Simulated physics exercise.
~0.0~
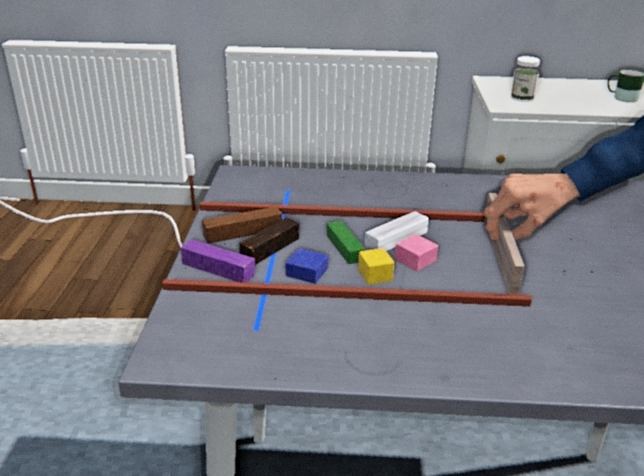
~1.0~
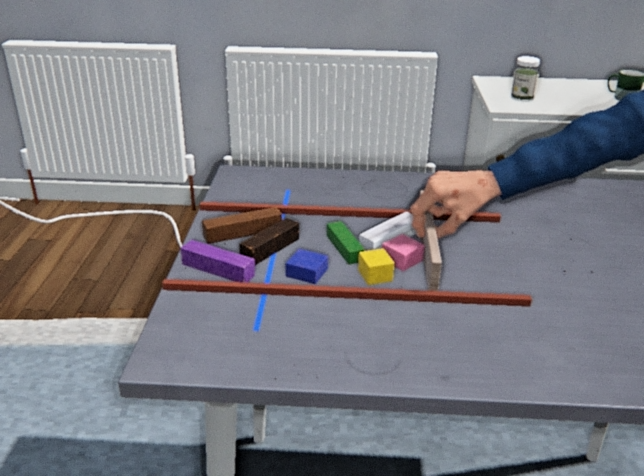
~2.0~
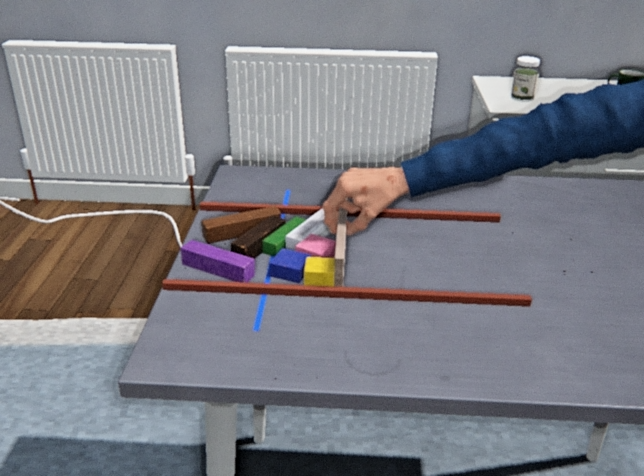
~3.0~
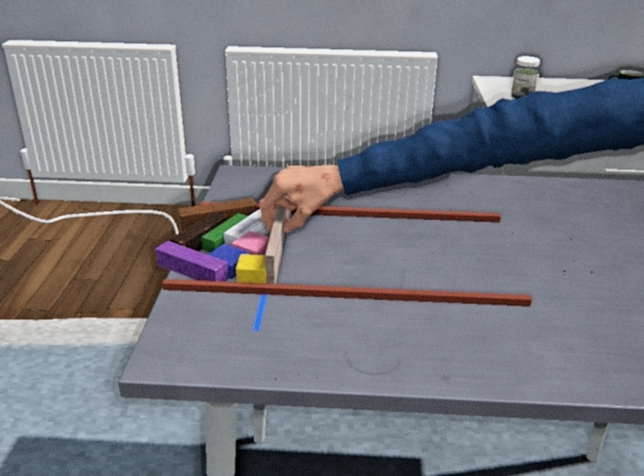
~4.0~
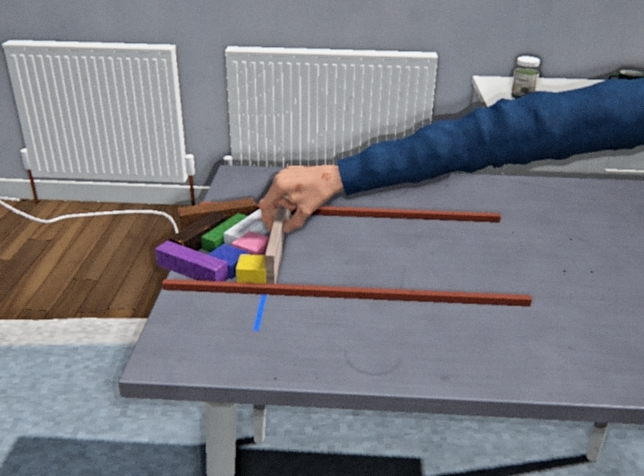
A hand slides an upright board left, bunching colourful blocks at the table's end without any falling.
